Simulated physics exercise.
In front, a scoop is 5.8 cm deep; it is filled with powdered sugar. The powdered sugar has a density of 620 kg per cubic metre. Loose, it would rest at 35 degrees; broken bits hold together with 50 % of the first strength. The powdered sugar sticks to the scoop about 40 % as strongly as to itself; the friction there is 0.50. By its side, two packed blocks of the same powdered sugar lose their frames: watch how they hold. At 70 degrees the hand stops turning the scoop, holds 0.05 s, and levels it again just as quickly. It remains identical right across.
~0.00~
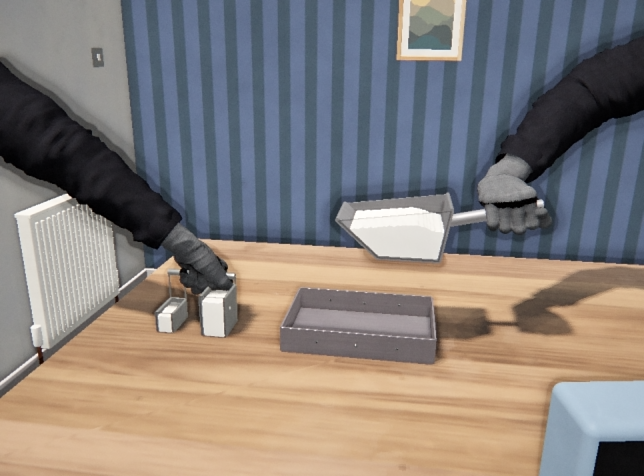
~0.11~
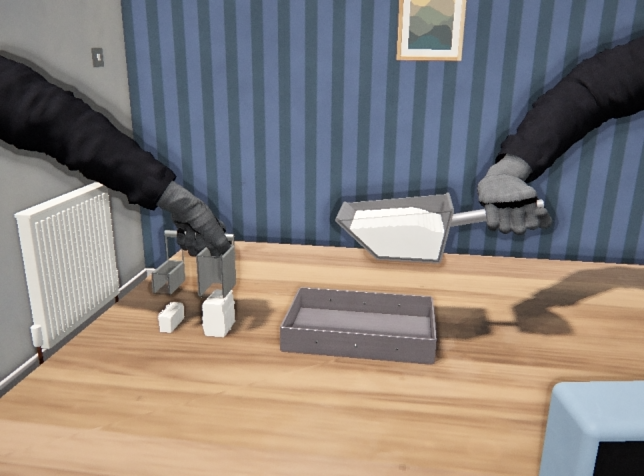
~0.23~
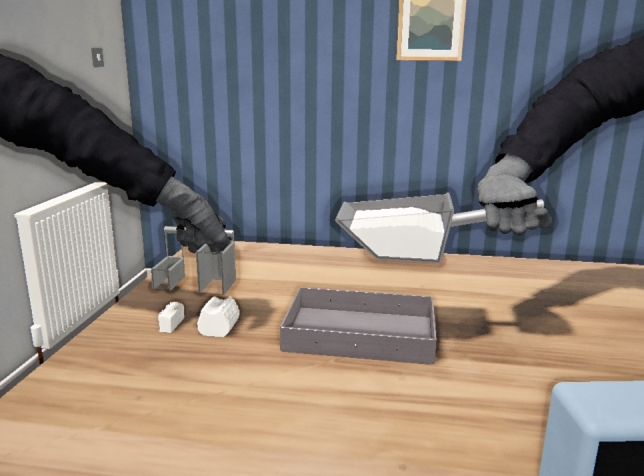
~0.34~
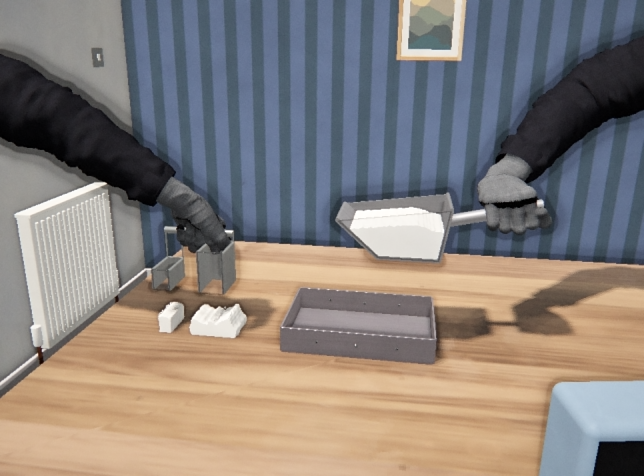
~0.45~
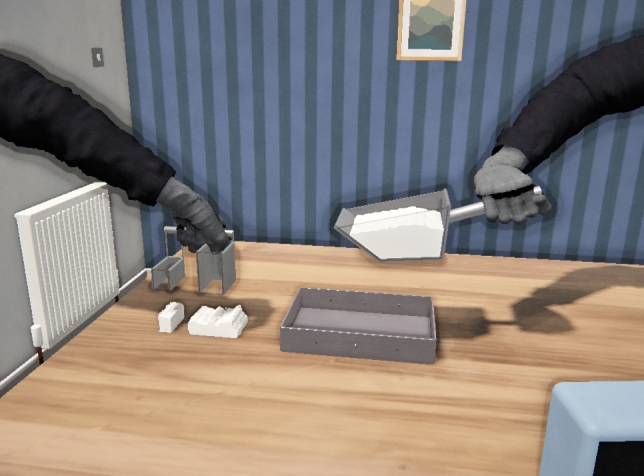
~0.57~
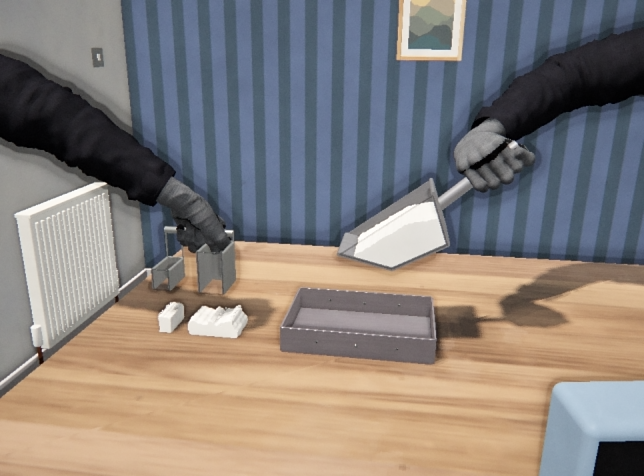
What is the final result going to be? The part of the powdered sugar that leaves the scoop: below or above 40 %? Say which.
The answer is below.
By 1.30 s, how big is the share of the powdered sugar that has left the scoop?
Close to 25 percent.
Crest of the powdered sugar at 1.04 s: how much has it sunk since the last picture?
The difference comes to roughly 3.5 cm.
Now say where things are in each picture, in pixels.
Lip at (339, 219), tilt 0 degrees; top of the powdered sugar at (414, 225); blocks stand 3.1 cm, 6.7 cm (left to right), in the first picture.
Lip at (339, 219), tilt 0 degrees; top of the powdered sugar at (414, 225); blocks stand 3.1 cm, 6.4 cm (left to right), in the second picture.
Lip at (339, 219), tilt 0 degrees; top of the powdered sugar at (414, 225); blocks stand 3.1 cm, 5.0 cm (left to right), in the third picture.
Lip at (339, 219), tilt 0 degrees; top of the powdered sugar at (414, 225); blocks stand 3.1 cm, 3.5 cm (left to right), in the fourth picture.
Lip at (337, 226), tilt 6 degrees; top of the powdered sugar at (413, 224); blocks stand 3.1 cm, 3.3 cm (left to right), in the fifth picture.
Lip at (339, 252), tilt 29 degrees; top of the powdered sugar at (436, 219); blocks stand 3.1 cm, 3.3 cm (left to right), in the sixth picture.
After 0.78 s, the scoop is at 68 degrees and 0 % has left it.
After 1.04 s, the scoop is at 51 degrees and 12 % has left it.
After 1.30 s, the scoop is at 1 degrees and 27 % has left it.
After 1.55 s, the scoop is at 0 degrees and 27 % has left it.
After 1.81 s, at the end, the scoop is at 0 degrees and 27 % has left it.
